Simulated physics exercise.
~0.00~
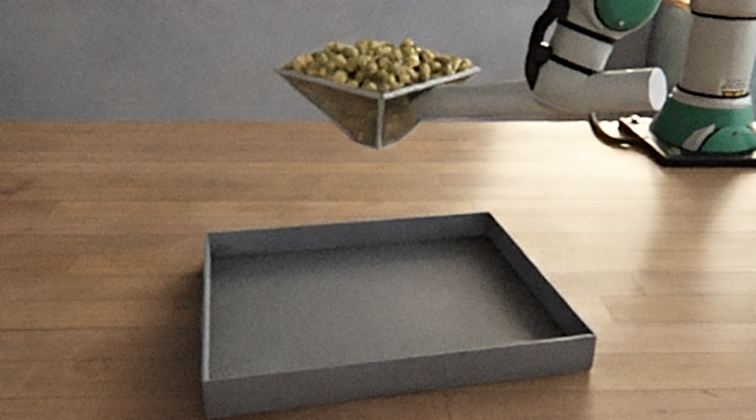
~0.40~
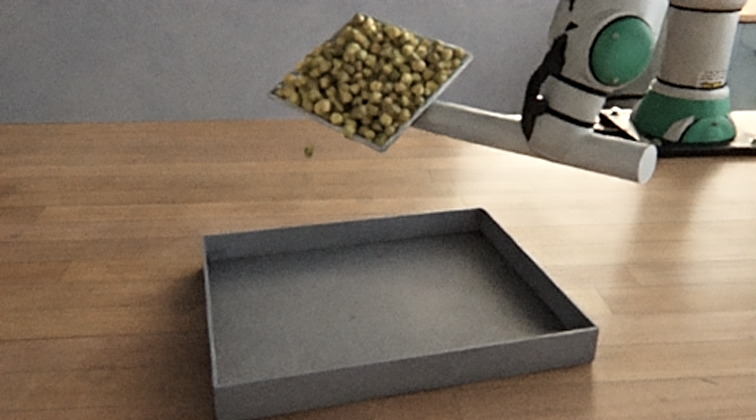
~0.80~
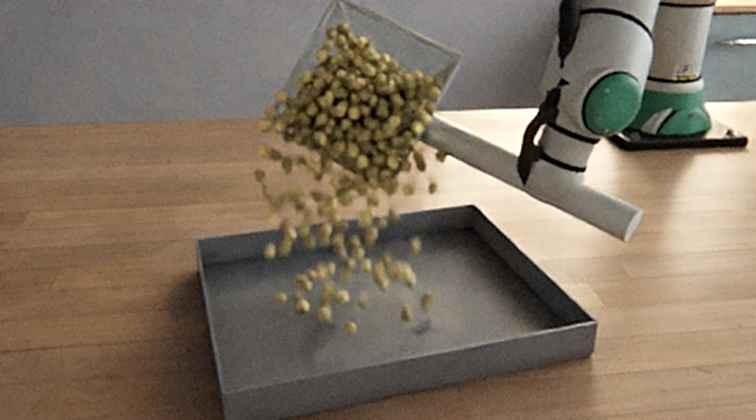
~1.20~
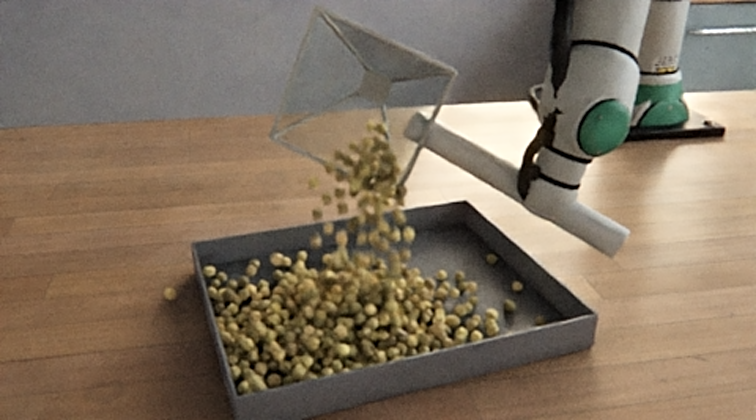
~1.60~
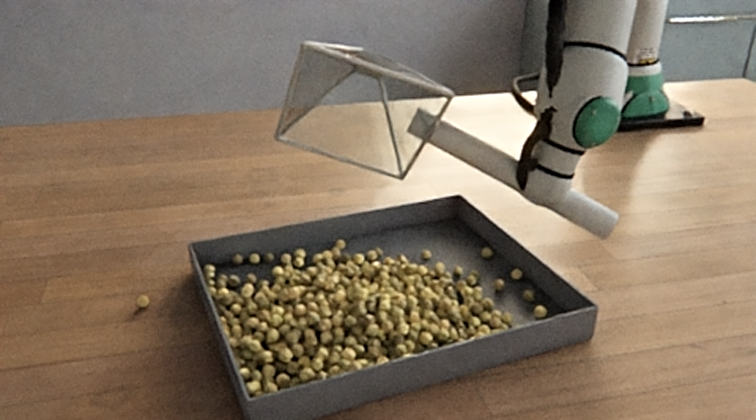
A white robot arm with green joints holds a clear, wire-edged scoop heaped with yellowish-green soya beans above a shallow grey tray on a wooden table, seen from slightly above with a grey wall behind. The arm begins to tilt the scoop, and a first bean drops from its edge. As it tips further, the beans pour down in a loose, scattering stream. They spread across the tray while the scoop nearly empties, and one bean lands outside to the left. Finally the scoop hangs tipped and empty above a broad pile of beans, with the stray one resting on the table.
